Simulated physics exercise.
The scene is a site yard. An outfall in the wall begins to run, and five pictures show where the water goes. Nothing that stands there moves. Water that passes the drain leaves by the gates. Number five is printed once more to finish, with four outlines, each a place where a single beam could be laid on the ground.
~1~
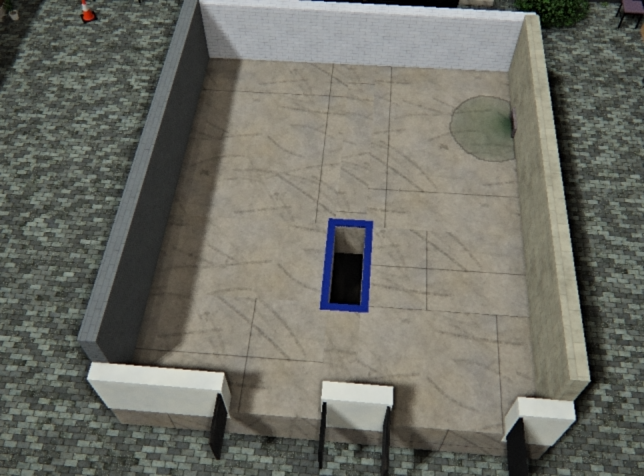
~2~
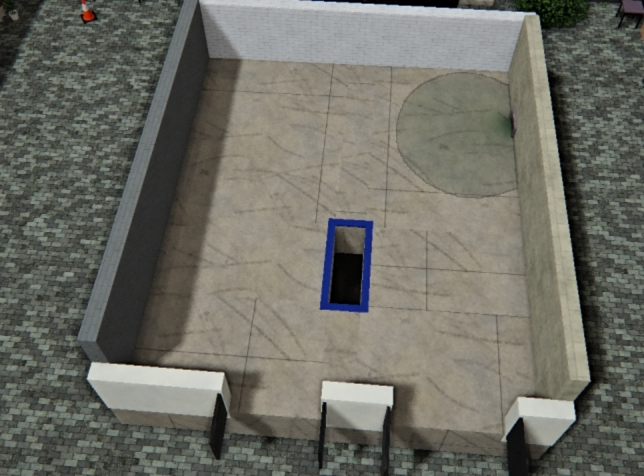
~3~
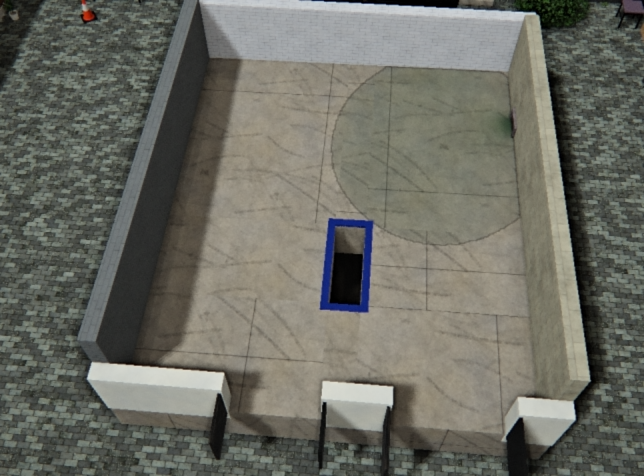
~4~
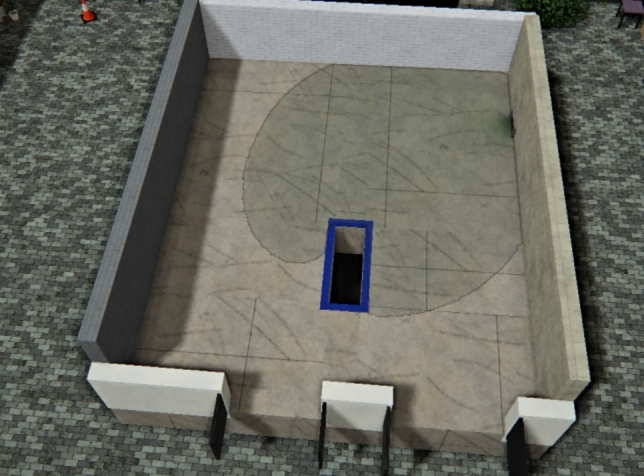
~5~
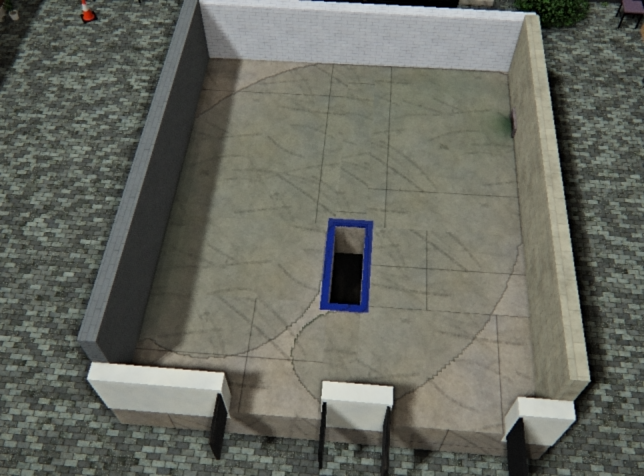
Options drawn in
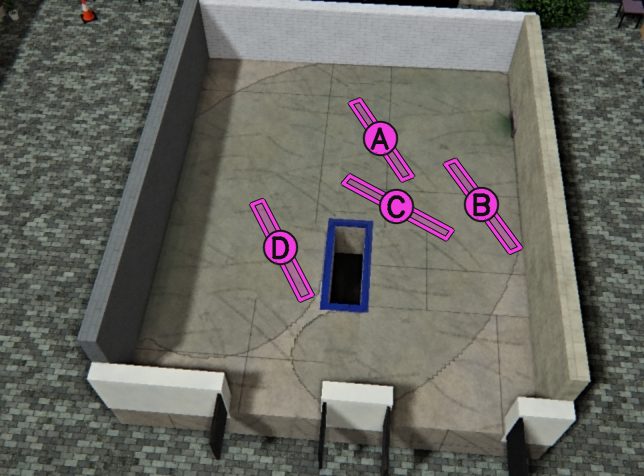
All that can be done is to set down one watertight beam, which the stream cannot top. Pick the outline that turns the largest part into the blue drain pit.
The best spot is D.
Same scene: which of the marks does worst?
The answer is C.
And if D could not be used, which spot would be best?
That would be A.
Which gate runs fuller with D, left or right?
More leaves on the left.
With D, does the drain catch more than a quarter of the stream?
Yes.
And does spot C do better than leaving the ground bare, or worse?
It is worse.
On the marked copy, A from (355, 101) to (407, 178); B from (450, 162) to (515, 249); C from (346, 179) to (449, 234); D from (257, 202) to (306, 297).
For spot A, about 24 % of the stream runs into the blue drain pit, about 73 % out by the gates.
For spot B, about 16 % of the stream runs into the blue drain pit, about 84 % out by the gates.
For spot C, about 7 % of the stream runs into the blue drain pit, about 93 % out by the gates.
For spot D, about 44 % of the stream runs into the blue drain pit, about 54 % out by the gates.
